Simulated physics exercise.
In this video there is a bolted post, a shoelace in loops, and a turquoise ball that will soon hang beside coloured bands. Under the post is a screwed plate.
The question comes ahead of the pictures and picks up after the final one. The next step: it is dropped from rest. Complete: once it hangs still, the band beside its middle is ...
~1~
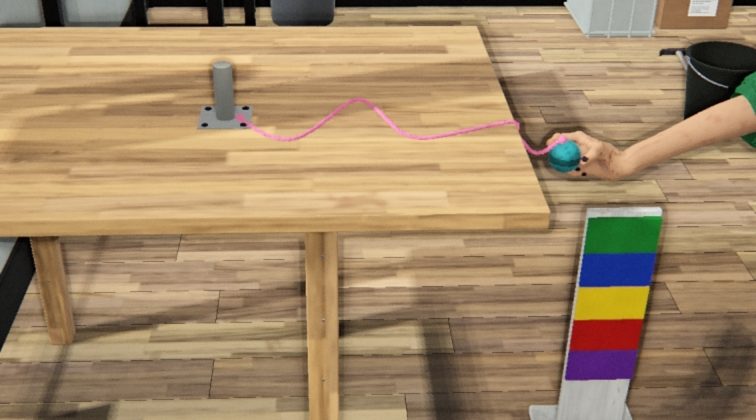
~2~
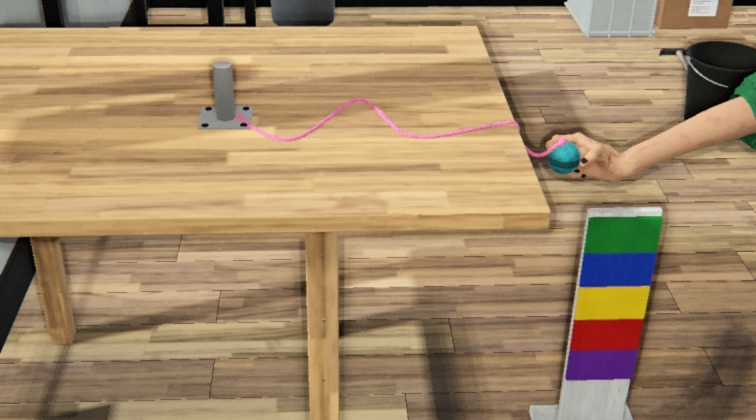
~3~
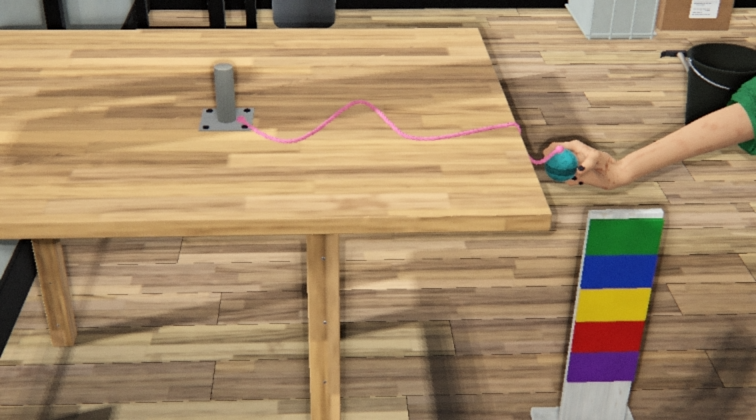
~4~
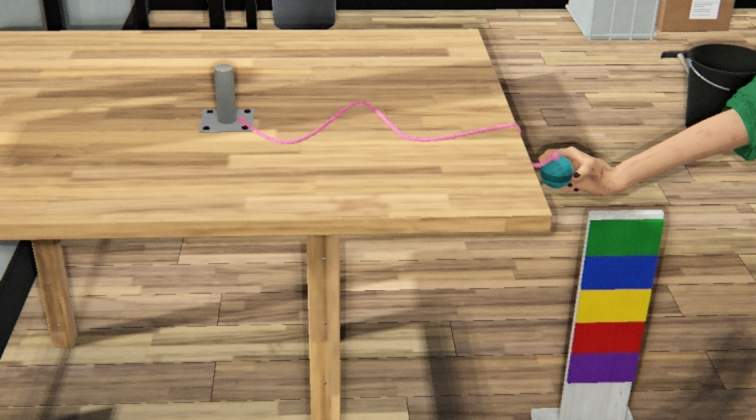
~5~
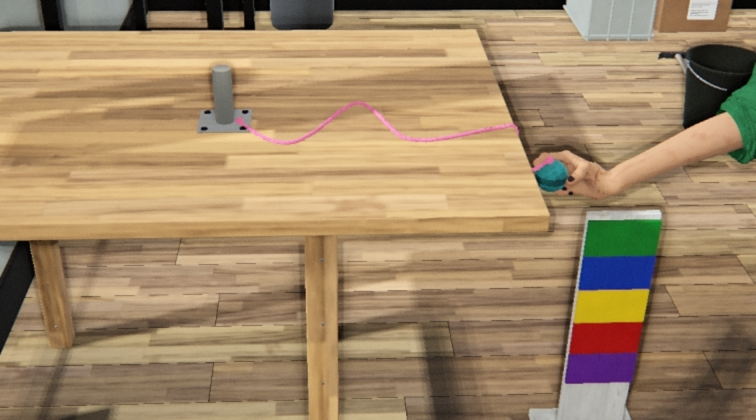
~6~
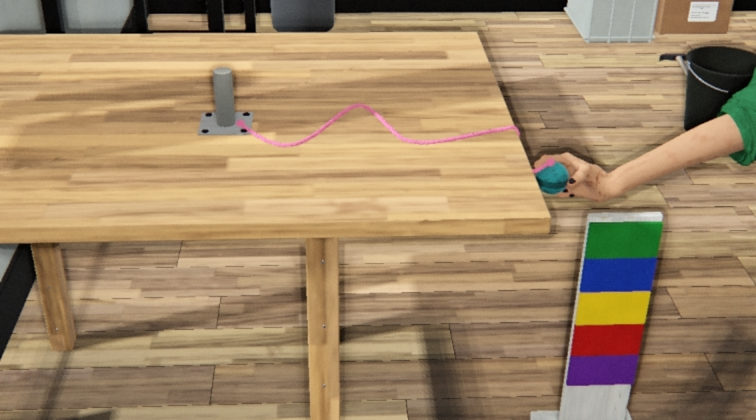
... Yellow.
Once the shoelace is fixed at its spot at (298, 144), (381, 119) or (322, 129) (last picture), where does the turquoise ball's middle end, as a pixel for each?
Expect roughly (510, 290) for the first, (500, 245) for the second and (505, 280) for the third.
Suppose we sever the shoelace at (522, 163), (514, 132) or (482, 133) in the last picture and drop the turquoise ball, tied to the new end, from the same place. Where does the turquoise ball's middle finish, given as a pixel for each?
Try 1: (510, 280); try 2: (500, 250); try 3: (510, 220).
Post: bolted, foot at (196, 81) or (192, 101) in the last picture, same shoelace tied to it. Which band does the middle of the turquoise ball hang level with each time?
For the first it would be blue, for the second blue.
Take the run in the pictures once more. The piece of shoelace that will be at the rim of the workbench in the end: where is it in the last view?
It is around (401, 138).
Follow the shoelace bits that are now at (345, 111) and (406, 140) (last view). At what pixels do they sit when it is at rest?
Final spots: (410, 125), then (515, 137).
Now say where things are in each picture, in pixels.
The first frame shows turquoise ball (565, 156); green (624, 237); blue (618, 271); yellow (612, 304); red (607, 336); purple (601, 366).
The second frame shows turquoise ball (564, 158); shoelace through (261, 132) (324, 122) (377, 109) (427, 137) (505, 124).
The third frame shows turquoise ball (561, 165).
The fourth frame shows turquoise ball (557, 172); shoelace through (263, 135) (326, 125) (378, 112) (428, 140) (507, 127).
The fifth frame shows turquoise ball (551, 176).
The sixth frame shows turquoise ball (552, 178); shoelace through (261, 138) (325, 127) (377, 115) (427, 143) (505, 129).
Early on, ball near (470, 300); level with yellow.
Midway, ball near (519, 313); level with yellow.
Finally, ball near (505, 314); level with yellow. The shoelace holds its middle at yellow.
